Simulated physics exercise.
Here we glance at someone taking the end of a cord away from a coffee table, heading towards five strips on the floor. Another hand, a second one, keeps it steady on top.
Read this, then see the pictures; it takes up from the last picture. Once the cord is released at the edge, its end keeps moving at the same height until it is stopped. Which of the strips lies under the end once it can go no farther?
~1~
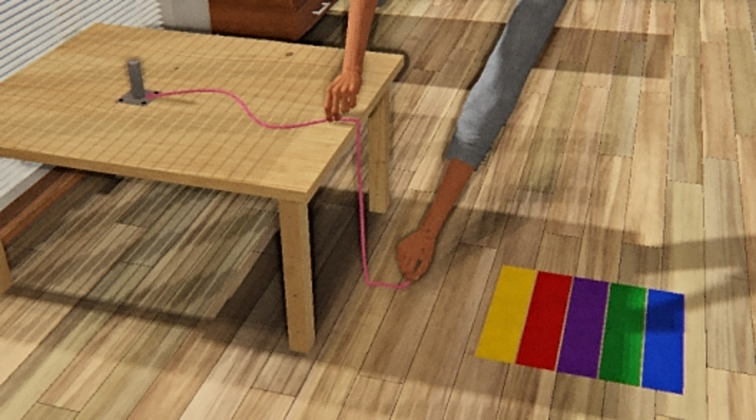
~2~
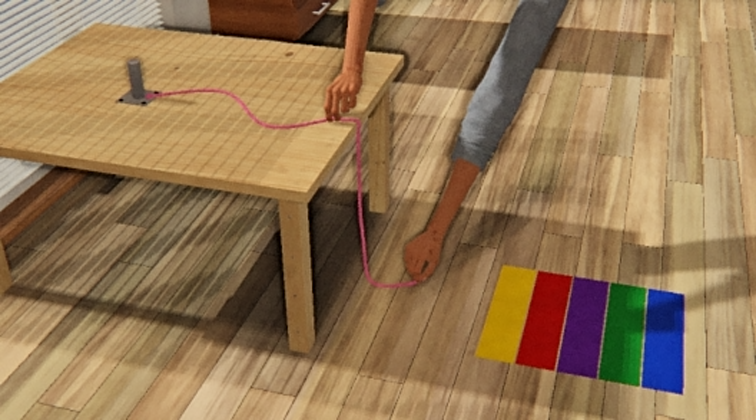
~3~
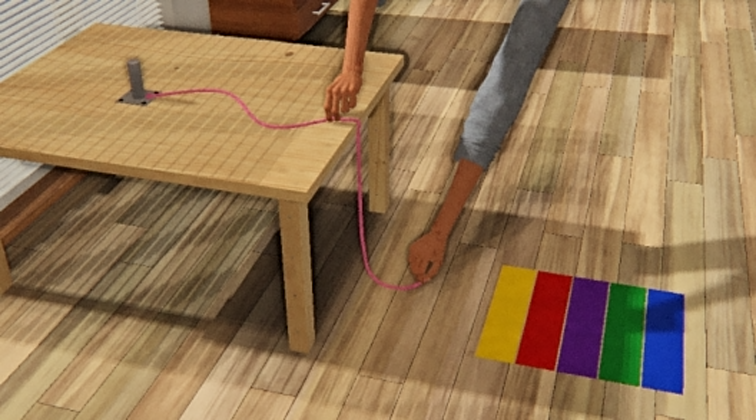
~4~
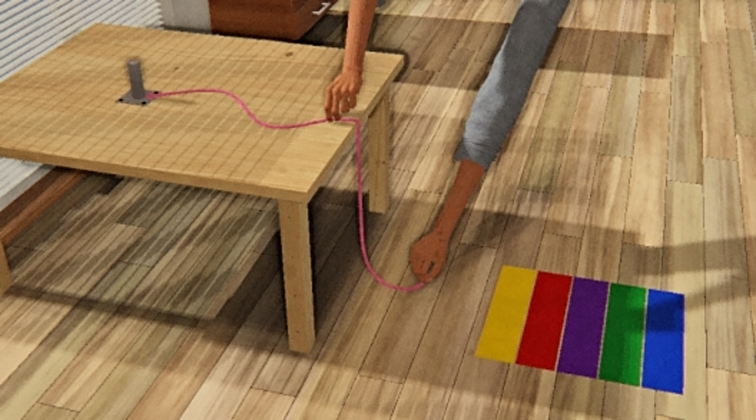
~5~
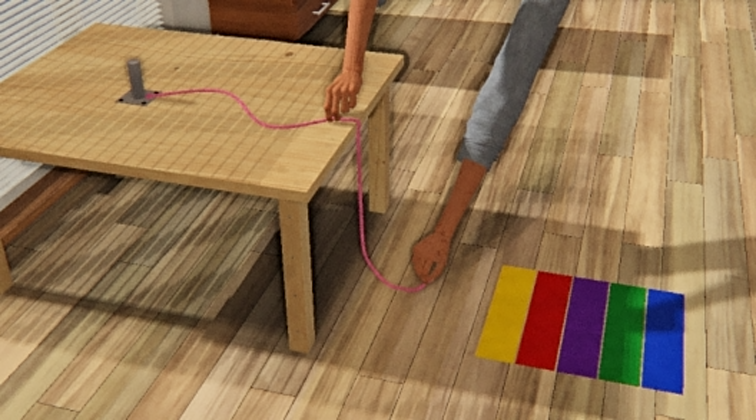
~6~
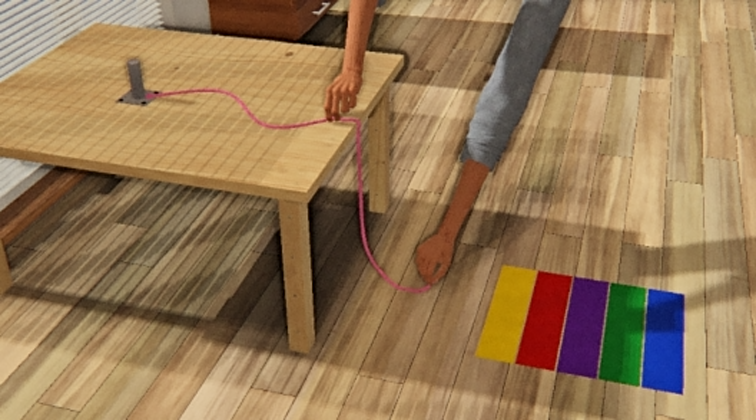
The purple one.
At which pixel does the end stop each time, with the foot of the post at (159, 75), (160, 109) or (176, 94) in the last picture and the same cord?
Roughly (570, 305), (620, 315) and (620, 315), try by try.
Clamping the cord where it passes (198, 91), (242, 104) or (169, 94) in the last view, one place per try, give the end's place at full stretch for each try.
In order of the tries: About (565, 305), then (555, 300), then (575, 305).
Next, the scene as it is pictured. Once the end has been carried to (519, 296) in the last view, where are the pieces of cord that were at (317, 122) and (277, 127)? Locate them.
They move to (356, 129) and (319, 120) respectively.
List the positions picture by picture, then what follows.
In the first picture, end (413, 278); yellow (499, 341); red (539, 348); purple (579, 356); green (621, 363); blue (663, 371).
In the second picture, end (421, 280); cord through (185, 92) (242, 104) (288, 127) (358, 132) (360, 206) (366, 271).
In the third picture, end (424, 280).
In the fourth picture, end (427, 281); cord through (185, 92) (242, 104) (288, 127) (358, 132) (361, 206) (370, 269).
In the fifth picture, end (428, 281).
In the sixth picture, end (432, 282); cord through (185, 92) (242, 104) (288, 127) (358, 132) (361, 206) (378, 269).
Early on, end near (519, 296); over yellow.
Midway, end near (556, 302); over red.
At the end of the slack, end near (579, 306); over purple. It gets as far as the purple strip.
